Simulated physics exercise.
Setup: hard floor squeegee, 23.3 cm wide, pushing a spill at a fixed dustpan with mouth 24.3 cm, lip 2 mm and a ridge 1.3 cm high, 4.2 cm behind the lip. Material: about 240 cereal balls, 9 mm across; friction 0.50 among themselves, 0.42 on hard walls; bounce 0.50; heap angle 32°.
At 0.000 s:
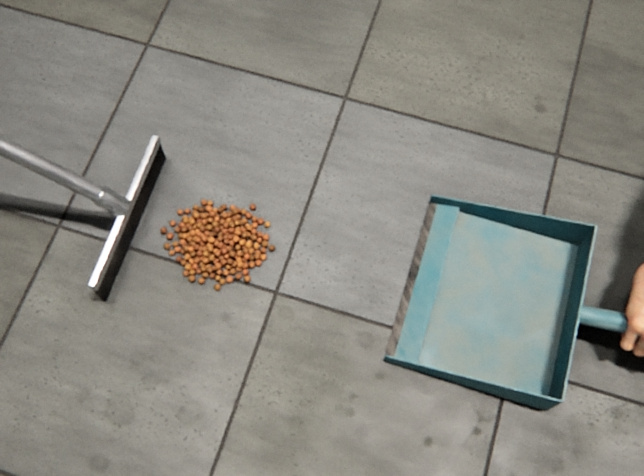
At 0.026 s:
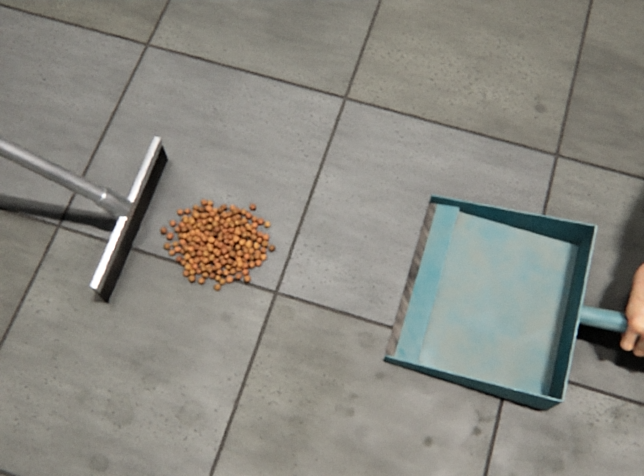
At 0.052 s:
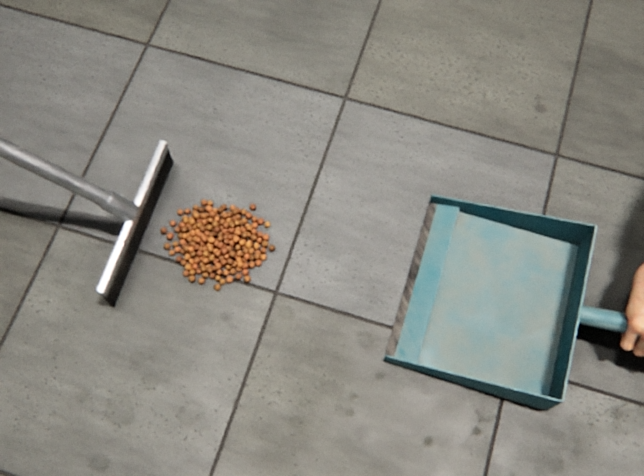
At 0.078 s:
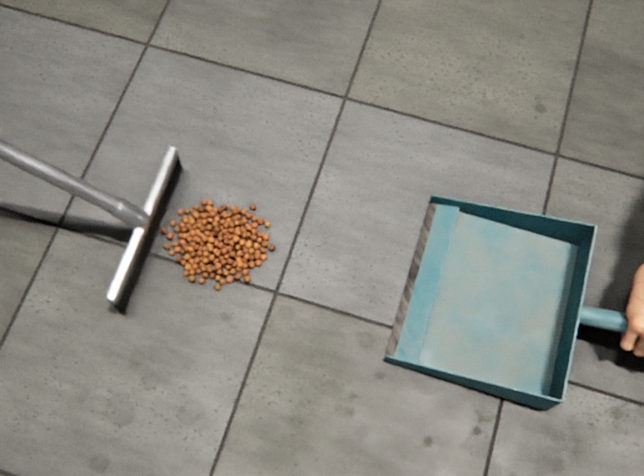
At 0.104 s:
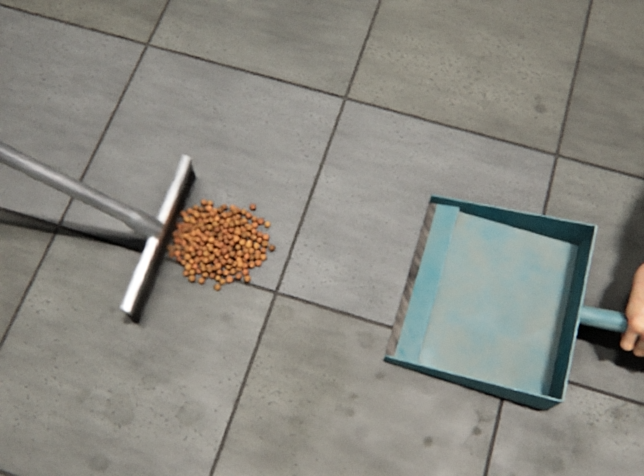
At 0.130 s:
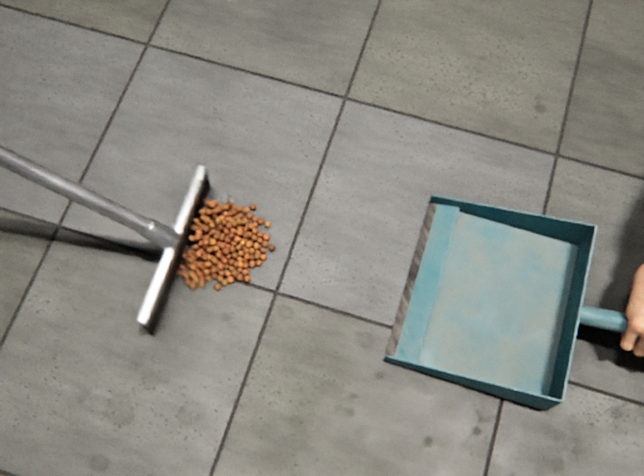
We see a squeegee on a grey tiled floor slide right and slightly downward, meeting a pile of small orange-brown balls and pressing its left side inward, while a hand at the right holds a teal dustpan still.
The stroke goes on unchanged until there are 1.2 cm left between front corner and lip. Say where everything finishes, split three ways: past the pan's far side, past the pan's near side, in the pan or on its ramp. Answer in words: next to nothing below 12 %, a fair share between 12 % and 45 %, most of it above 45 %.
Far side - next to nothing; near side - a fair share; pan - a fair share.
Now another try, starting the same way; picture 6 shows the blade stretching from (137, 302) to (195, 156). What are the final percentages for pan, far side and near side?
Final per cent - pan 55, far 5, near 10.
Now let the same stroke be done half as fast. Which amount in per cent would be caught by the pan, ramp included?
In that case roughly 25 percent.
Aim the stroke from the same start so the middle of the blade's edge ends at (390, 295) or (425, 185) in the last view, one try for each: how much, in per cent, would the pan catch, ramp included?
About 65 % and 30 %.
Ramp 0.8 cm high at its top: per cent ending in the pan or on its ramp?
I'd put it near 35 per cent, ramp counted.
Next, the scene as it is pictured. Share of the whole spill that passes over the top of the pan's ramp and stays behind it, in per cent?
Roughly 20 in a hundred.
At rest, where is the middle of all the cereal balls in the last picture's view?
Near (411, 329).
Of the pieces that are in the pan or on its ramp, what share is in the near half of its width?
Close to 90 %.
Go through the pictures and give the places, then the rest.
The first frame shows blade from (95, 286) to (156, 142), moved 0.0 cm, 0 of the pieces shifted so far; middle of the pieces at (218, 240); pan at (499, 305).
The second frame shows blade from (97, 288) to (158, 143), moved 0.4 cm, 0 of the pieces shifted so far; middle of the pieces at (218, 240).
The third frame shows blade from (103, 292) to (164, 147), moved 1.4 cm, 0 of the pieces shifted so far; middle of the pieces at (218, 240).
The fourth frame shows blade from (113, 300) to (174, 153), moved 3.2 cm, 0 of the pieces shifted so far; middle of the pieces at (218, 240).
The fifth frame shows blade from (128, 310) to (188, 162), moved 5.7 cm, 9 of the pieces shifted so far; middle of the pieces at (218, 240).
The sixth frame shows blade from (144, 322) to (203, 172), moved 8.5 cm, 153 of the pieces shifted so far; middle of the pieces at (220, 244); pan at (499, 305). Its pace works out near 1.06 m/s, heading 17 degrees towards the viewer's side.
After 0.28 s, middle of the blade 16 cm from the lip; 0 % over the lip, far side 0 %, near side 10 %.
After 0.39 s, middle of the blade 5 cm from the lip; 0 % over the lip, far side 5 %, near side 25 %.
After 0.62 s, middle of the blade 2 cm from the lip; 35 % over the lip, far side 5 %, near side 30 %.
By 1.2 s all is still; far side 5 %, near side 30 %, pan 30 %, in front of the lip or behind the blade 35 %.
